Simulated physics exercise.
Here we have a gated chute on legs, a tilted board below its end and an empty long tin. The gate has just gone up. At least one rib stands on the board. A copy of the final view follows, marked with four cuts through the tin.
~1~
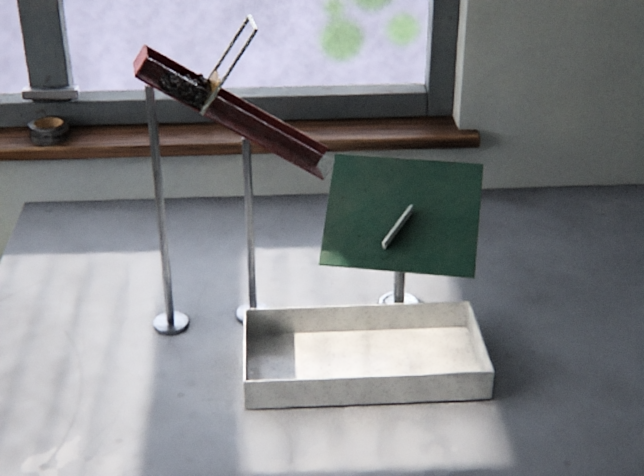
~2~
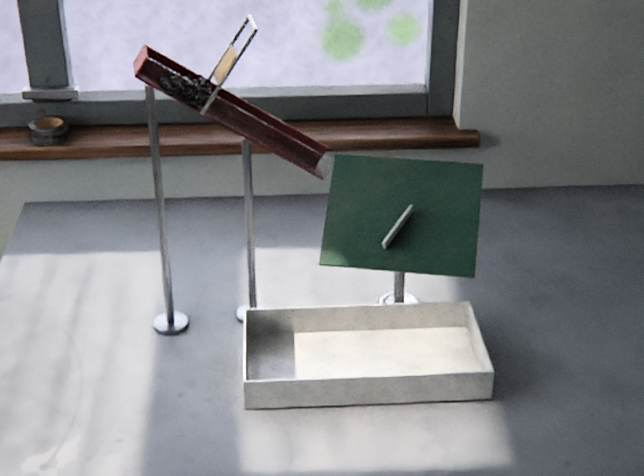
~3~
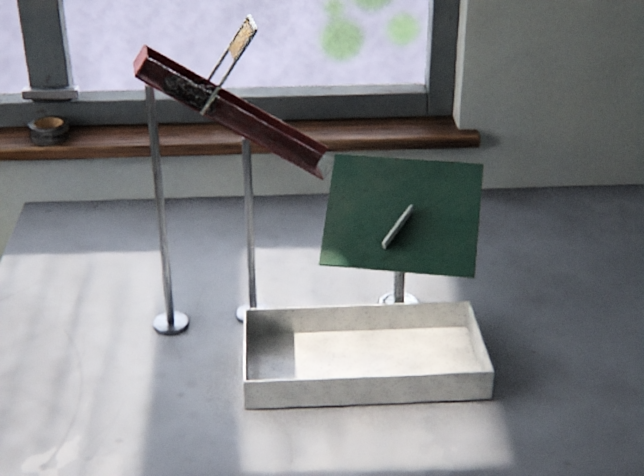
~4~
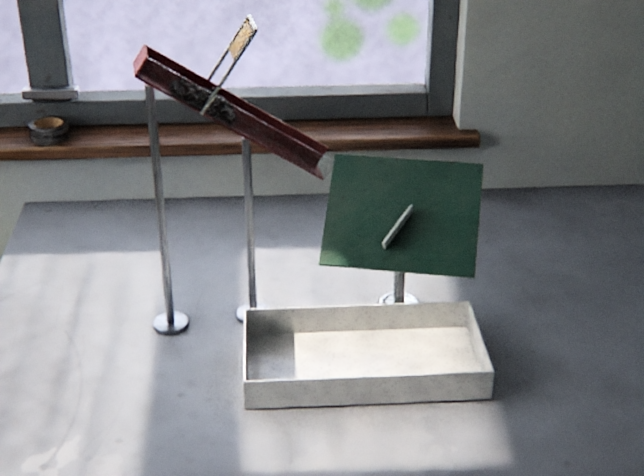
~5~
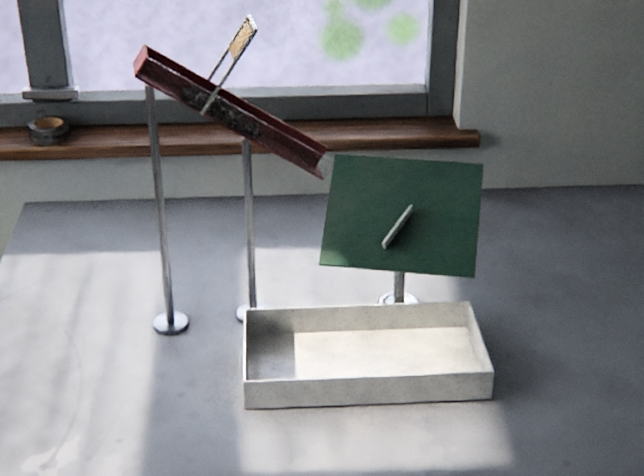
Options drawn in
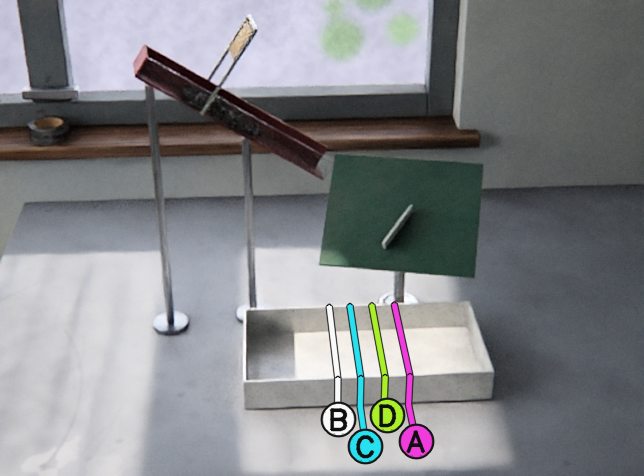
Small dark balls slide down a reddish sloping chute to the right after a gate in a thin upright frame lifts, spreading partway along it, while the green tilted board and the empty pale tray below stay still.
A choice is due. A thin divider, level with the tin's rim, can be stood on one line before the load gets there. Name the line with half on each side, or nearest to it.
C is best.
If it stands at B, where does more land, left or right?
More lands on the right.
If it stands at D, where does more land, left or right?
Left.
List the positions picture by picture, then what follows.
In the first frame, load behind the gate at (185, 87), chocolate balls; lip of the chute at (320, 172), sloping gently.
In the second frame, middle of the board at (402, 213), tilted fairly steeply; middle of its low edge at (396, 271); of its high edge at (409, 159).
In the third frame, front corners of the tin at (244, 381) and (493, 371), empty; front of the load at (212, 101).
In the fourth frame, middle of the load at (205, 95); its front at (234, 118), about a quarter of the way to the lip; rib from (412, 205) to (383, 242).
In the fifth frame, middle of the load at (219, 105); its front at (259, 133), about half of the way to the lip.
On the marked copy, line A crosses the front rim at (409, 375); line B crosses the front rim at (337, 378); line C crosses the front rim at (360, 377); line D crosses the front rim at (384, 376).
If A is chosen, of what is caught, nearly all on the left of the divider, a small part on the right.
If B is chosen, of what is caught, a small part on the left of the divider, most on the right.
If C is chosen, of what is caught, about half on the left of the divider, about half on the right.
If D is chosen, of what is caught, most on the left of the divider, a small part on the right.
